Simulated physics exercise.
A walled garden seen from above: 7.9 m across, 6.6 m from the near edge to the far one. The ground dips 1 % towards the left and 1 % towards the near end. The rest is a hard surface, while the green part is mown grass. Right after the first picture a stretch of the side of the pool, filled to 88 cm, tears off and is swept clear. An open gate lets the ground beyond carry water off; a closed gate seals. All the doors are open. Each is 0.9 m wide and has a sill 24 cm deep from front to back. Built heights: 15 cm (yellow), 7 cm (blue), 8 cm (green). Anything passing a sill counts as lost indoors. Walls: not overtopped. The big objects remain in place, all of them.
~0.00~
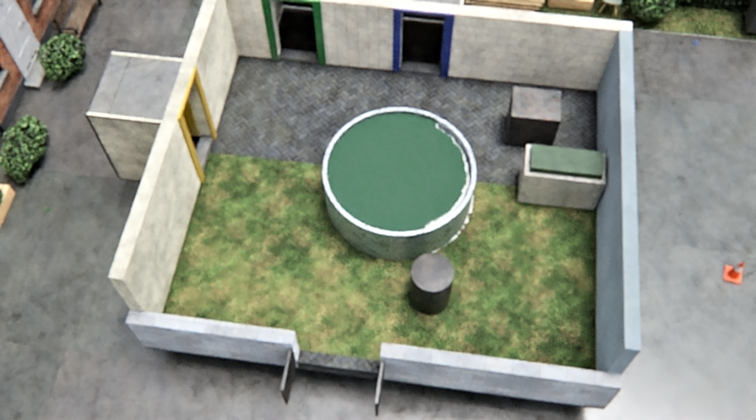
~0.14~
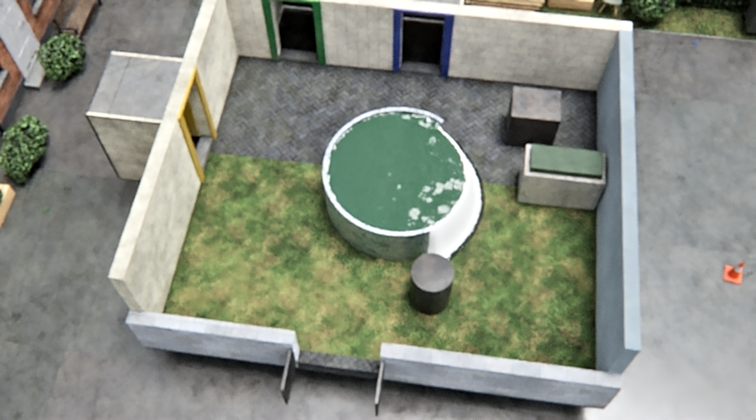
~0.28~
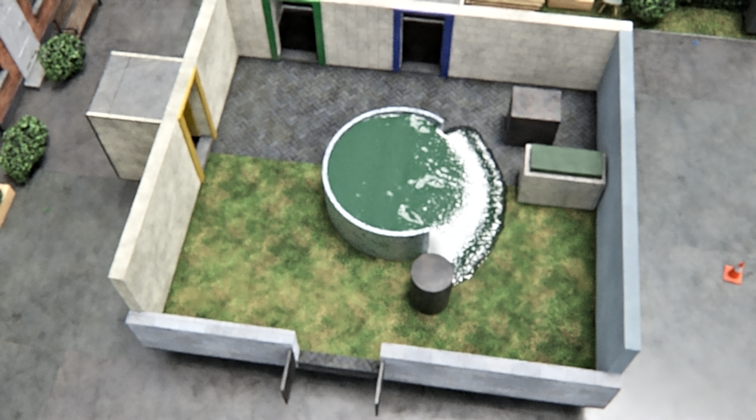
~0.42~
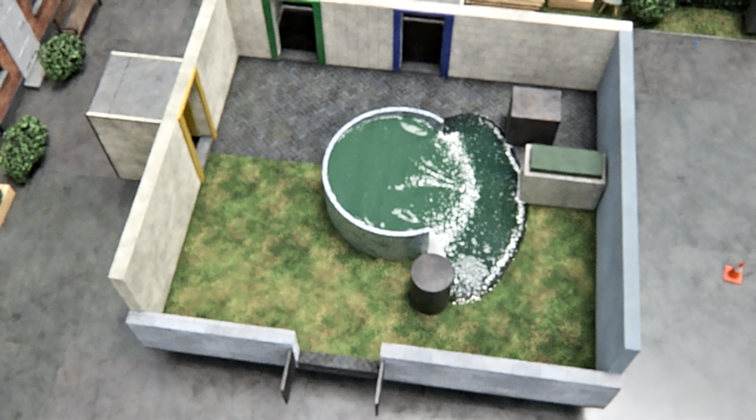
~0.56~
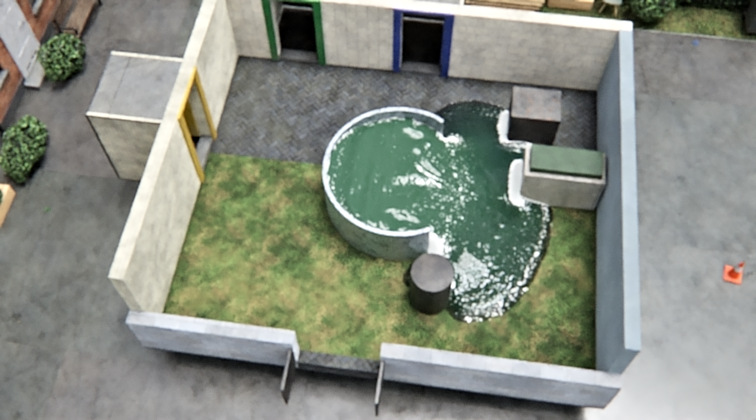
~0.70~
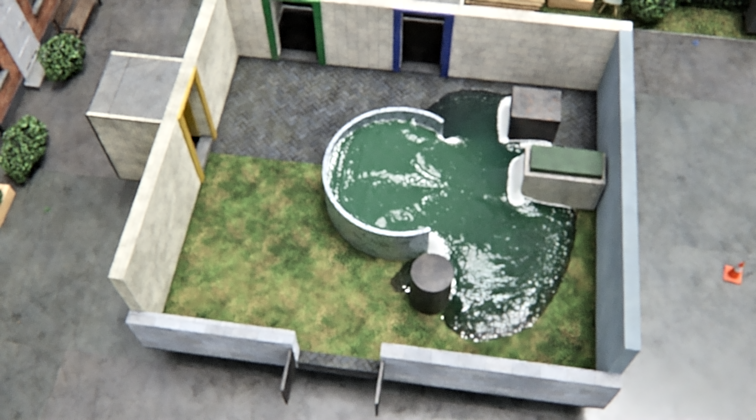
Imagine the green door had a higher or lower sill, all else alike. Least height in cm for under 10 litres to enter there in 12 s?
Roughly 6.5 cm.
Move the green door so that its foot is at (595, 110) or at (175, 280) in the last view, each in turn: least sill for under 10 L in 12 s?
You'd want about 29 cm there first, then about 14.5 cm.
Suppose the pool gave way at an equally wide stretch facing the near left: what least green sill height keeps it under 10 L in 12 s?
Then the minimum is about 18 cm.
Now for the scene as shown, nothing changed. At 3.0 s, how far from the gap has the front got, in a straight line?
Close to 4.6 metres, I'd say.
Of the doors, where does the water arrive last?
That would be the yellow one, last in line.
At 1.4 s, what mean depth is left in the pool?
I'd put it at some 45 centimetres on average.
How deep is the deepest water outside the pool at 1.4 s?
Max depth: About 54 cm.
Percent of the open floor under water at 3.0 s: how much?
Approximately 55 % of the floor.
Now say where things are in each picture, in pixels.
The pool at (399, 171) is whole and still, 88 cm deep; the green door at (295, 29) is dry, in the first frame.
The front is at a hidden place, 0.3 m from the gap at (469, 193); 0.6 m2 of floor is wet, 88 cm left at the back, in the second frame.
Water pours out at (469, 196) and has run 0.8 m, to (473, 132); about 14 cm deep outside, 88 cm at the back, in the third frame.
The gap is at (468, 198), the front 1.3 m out at (480, 294); the back of the pool holds 88 cm, in the fourth frame.
The gap is at (468, 198), the front 1.7 m out at a hidden place; the back of the pool holds 84 cm, in the fifth frame.
Water pours out at (468, 199) and has run 2.2 m, to (535, 316); about 10 cm deep outside, 74 cm at the back; the green door at (295, 29), 5.1 m from the gap, is still 3.2 m from the nearest water, in the sixth frame.
After 1.4 s water covers 35 % of the floor, deepest (54 cm) near (507, 192); it has not reached the green door.
After 3.0 s water covers 55 % of the floor, deepest (47 cm) near (587, 386); it has not reached the green door.
After 12.0 s water covers 100 % of the floor, deepest (16 cm) near (158, 331); 9 cm at the green door, 4 litres in over its 8 cm sill.
At the green door as built, the water arrived by 3.3 s and peaked near 9 cm at 12.0 s.
Run again over the same 12 s with other heights there, 15 litres in over 5.5 cm, 5 litres over 7.5 cm. The limit of 10 litres is kept from about 6.5 cm up.
